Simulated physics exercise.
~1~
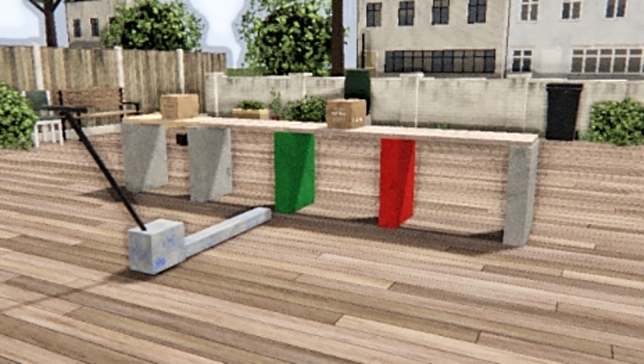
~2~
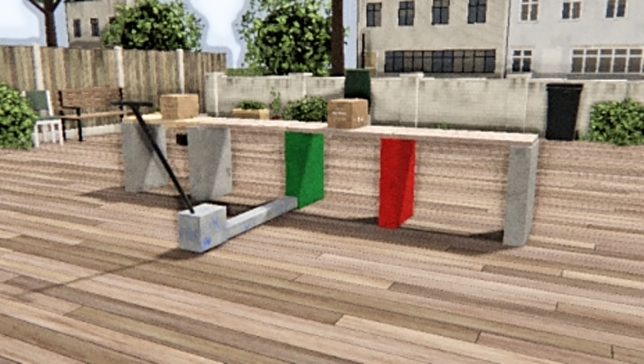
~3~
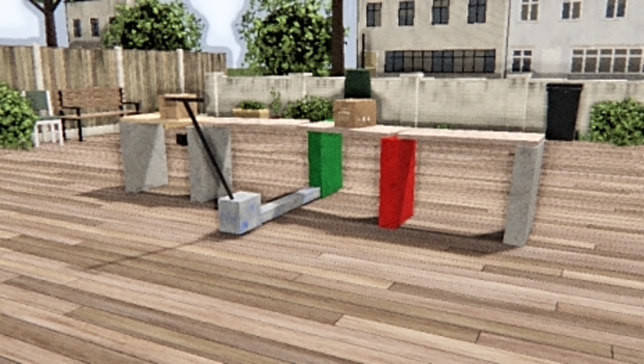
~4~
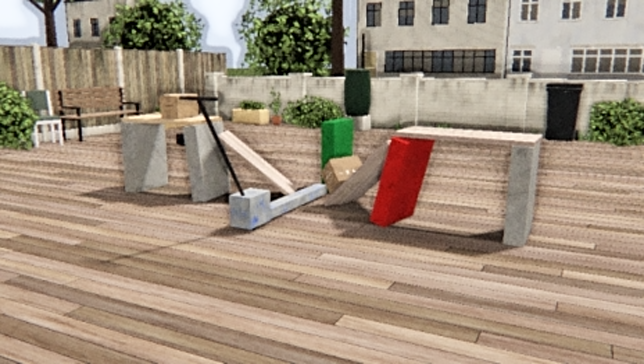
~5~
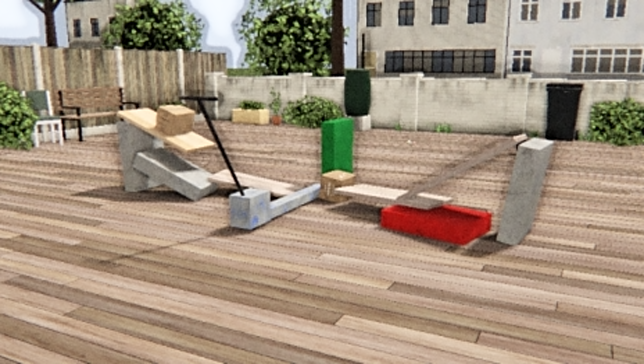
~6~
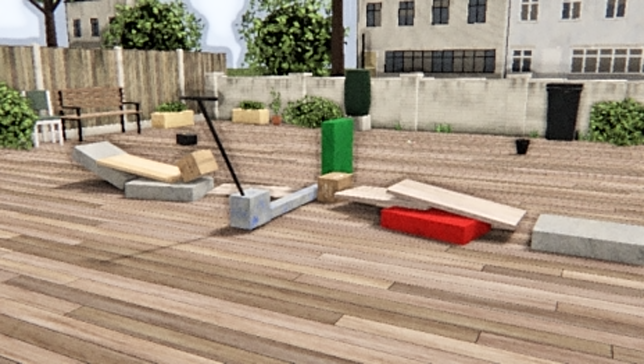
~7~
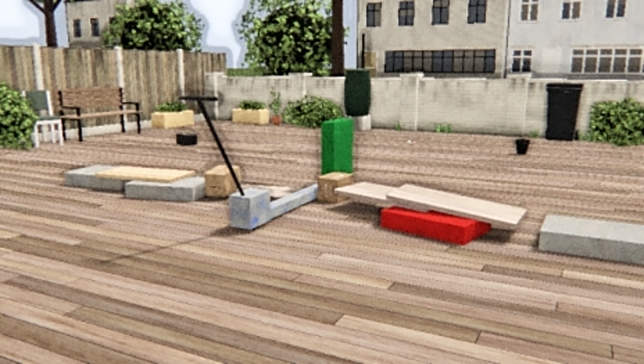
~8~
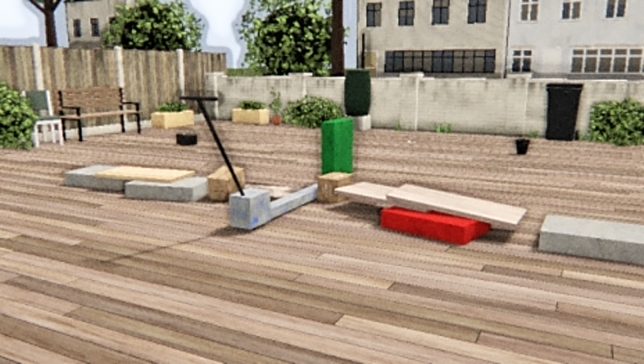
On a wooden deck, a floor jack shoving the green upright sideways, boards, cartons and other supports collapsing, green still standing.
